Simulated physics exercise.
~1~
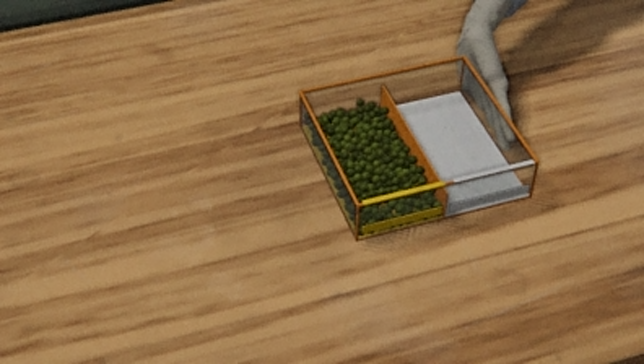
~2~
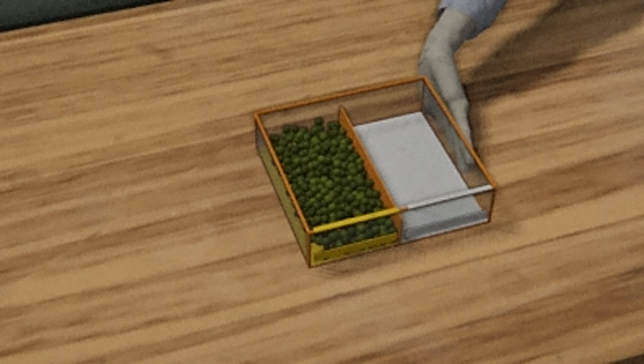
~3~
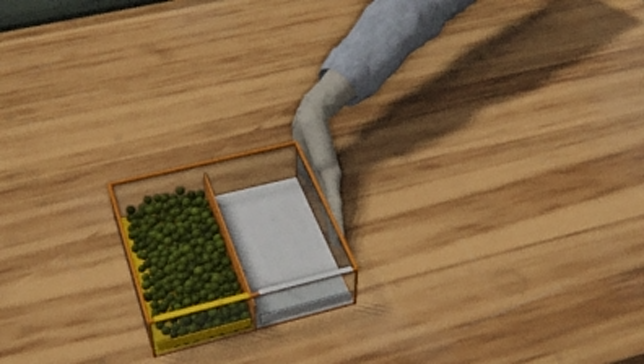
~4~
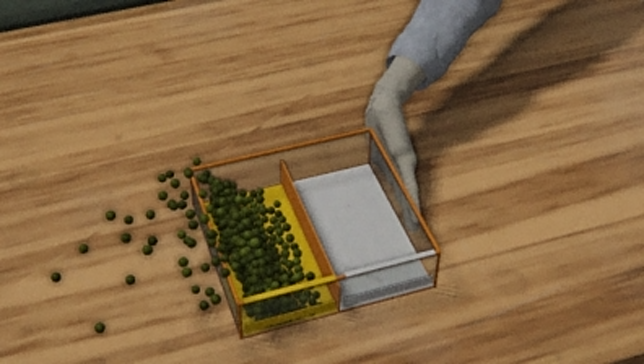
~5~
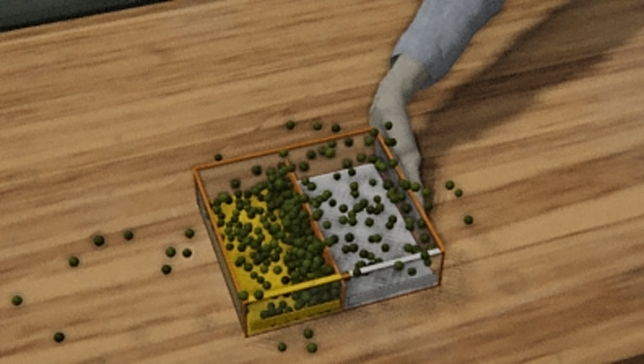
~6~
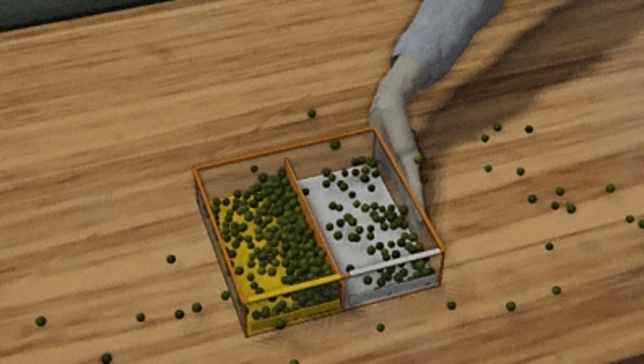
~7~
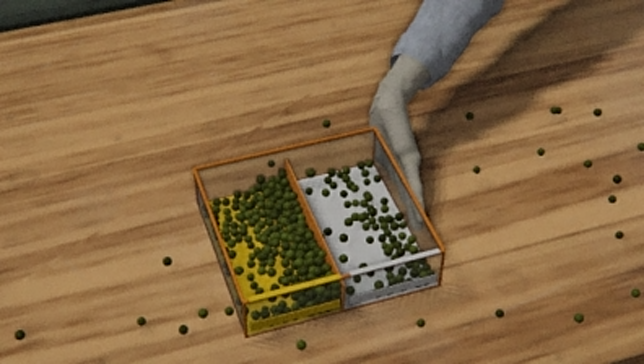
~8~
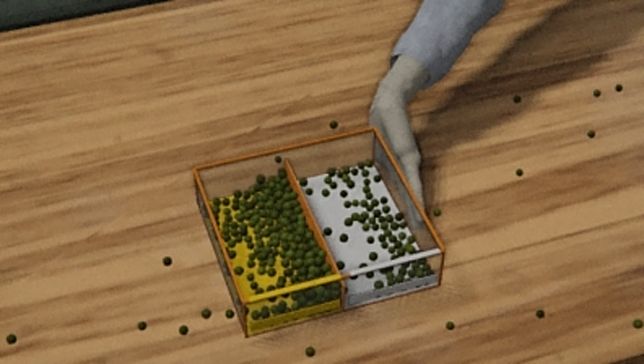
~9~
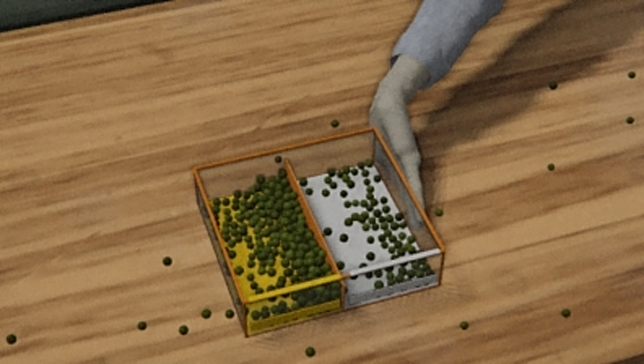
Dozens of small green olives flew out of a divided tray when the hand moving it left and toward the viewer jerked it back right, some landing in the white side and others rolling across the wooden table, while most stayed in the yellow side.
